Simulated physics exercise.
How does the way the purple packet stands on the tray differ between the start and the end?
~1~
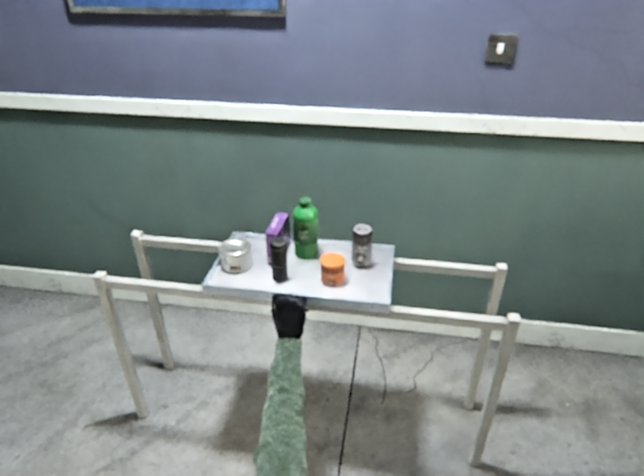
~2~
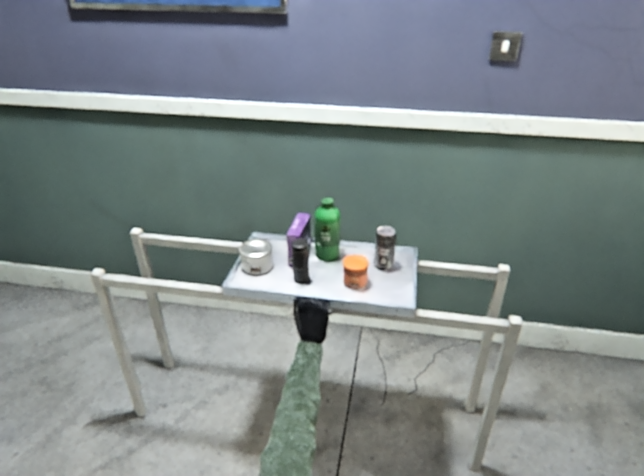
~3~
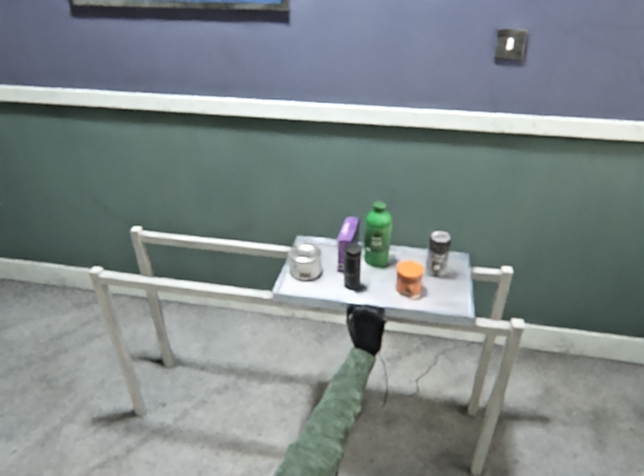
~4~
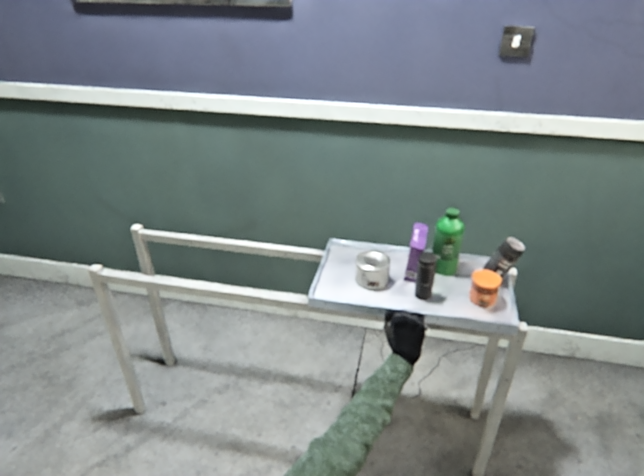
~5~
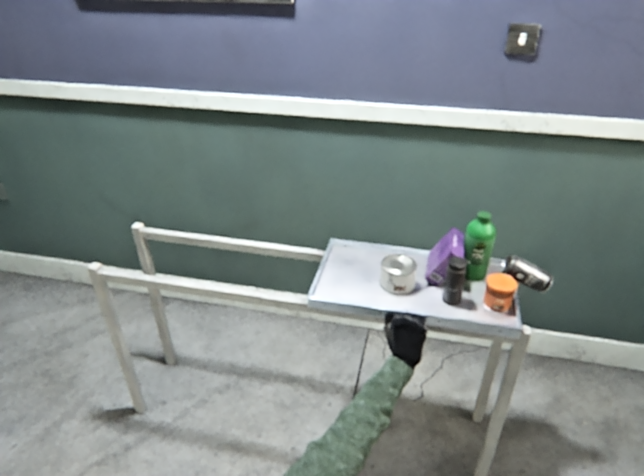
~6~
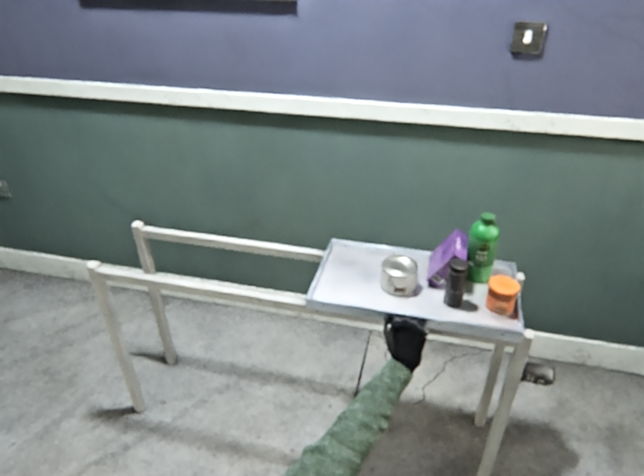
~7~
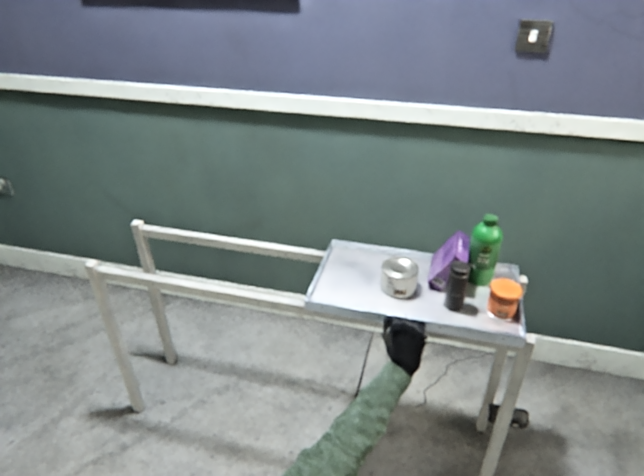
At the start the purple packet stands upright, and by the end it is leaning over to one side.
